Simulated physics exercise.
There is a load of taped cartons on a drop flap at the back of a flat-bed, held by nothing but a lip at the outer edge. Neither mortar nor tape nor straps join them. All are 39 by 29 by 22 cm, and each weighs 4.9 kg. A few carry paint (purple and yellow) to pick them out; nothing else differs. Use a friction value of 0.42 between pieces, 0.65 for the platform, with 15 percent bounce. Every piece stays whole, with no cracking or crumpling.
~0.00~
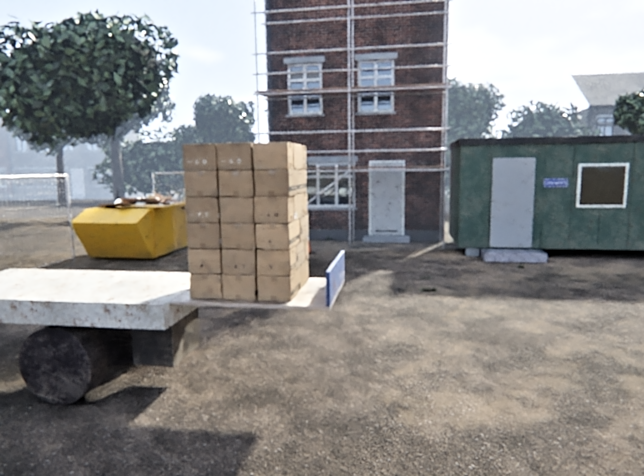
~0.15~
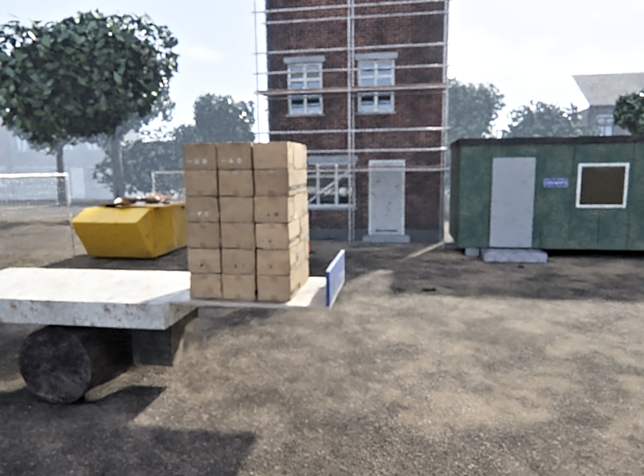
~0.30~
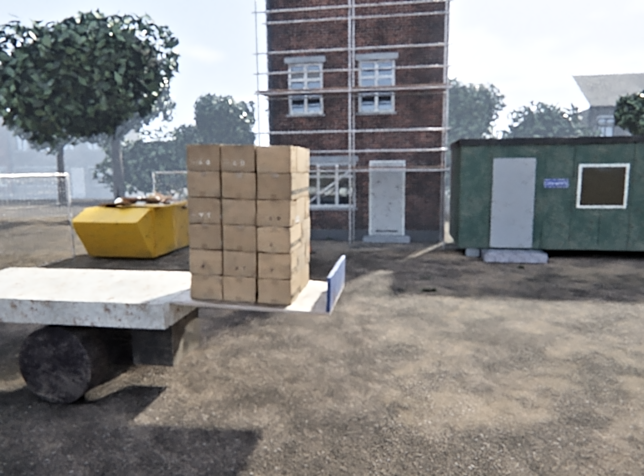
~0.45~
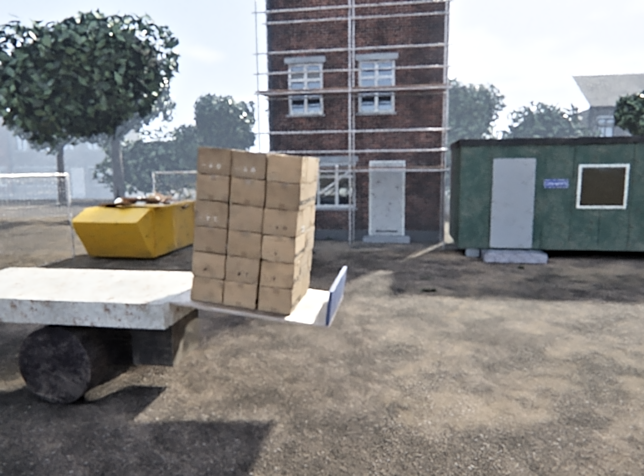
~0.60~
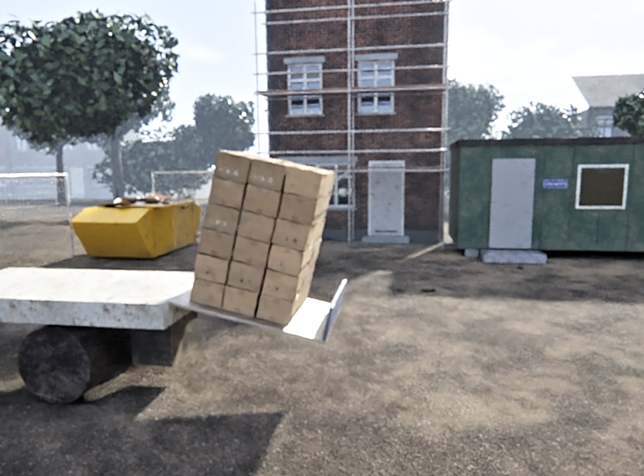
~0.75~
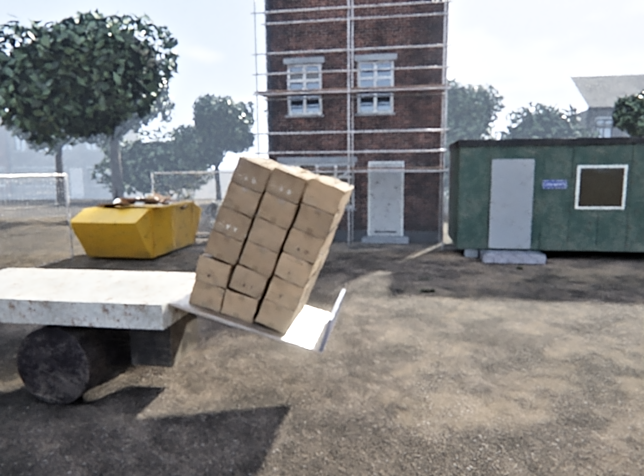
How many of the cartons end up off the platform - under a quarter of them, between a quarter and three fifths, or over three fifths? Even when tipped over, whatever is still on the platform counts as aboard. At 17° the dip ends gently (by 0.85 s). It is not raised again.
Between a quarter and three fifths of them.
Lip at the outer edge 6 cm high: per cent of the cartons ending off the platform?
Then 50 per cent.
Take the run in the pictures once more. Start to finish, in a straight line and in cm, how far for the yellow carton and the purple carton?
Well, the yellow finishes about 30 cm from where it began, while the purple finishes about 40 cm from its start.
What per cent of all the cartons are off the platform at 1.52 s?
50 per cent.
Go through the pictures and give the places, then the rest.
In the first picture (each place is the centre of the face we see best; leans and shifts are taken against what carries them), platform's outer corner (328, 309) slope 0°; all in place.
The second picture shows platform's outer corner (328, 308) slope 0°.
The third picture shows platform's outer corner (328, 314) slope 2°; 3 have shifted.
The fourth picture shows platform's outer corner (327, 328) slope 7°; 8 have shifted.
The fifth picture shows platform's outer corner (324, 342) slope 12°; 24 have shifted.
The sixth picture shows platform's outer corner (320, 353) slope 16°; steepest lean 7°, the carton at (241, 200); 40 have shifted.
By 1.02 s, slope 17°; 5 of the 45 cartons off the platform; purple carton tilted 31°; yellow carton tilted 26°.
By 1.52 s, slope 17°; 23 of the 45 cartons off the platform; purple carton tilted 38°; yellow carton tilted 38°.
When it is over (3.0 s), slope 17°; 23 of the 45 cartons off the platform; purple carton tilted 38°; yellow carton tilted 38°. That is 51 per cent. In pixels of the last frame, middles, purple carton near (269, 247), yellow carton near (287, 270).
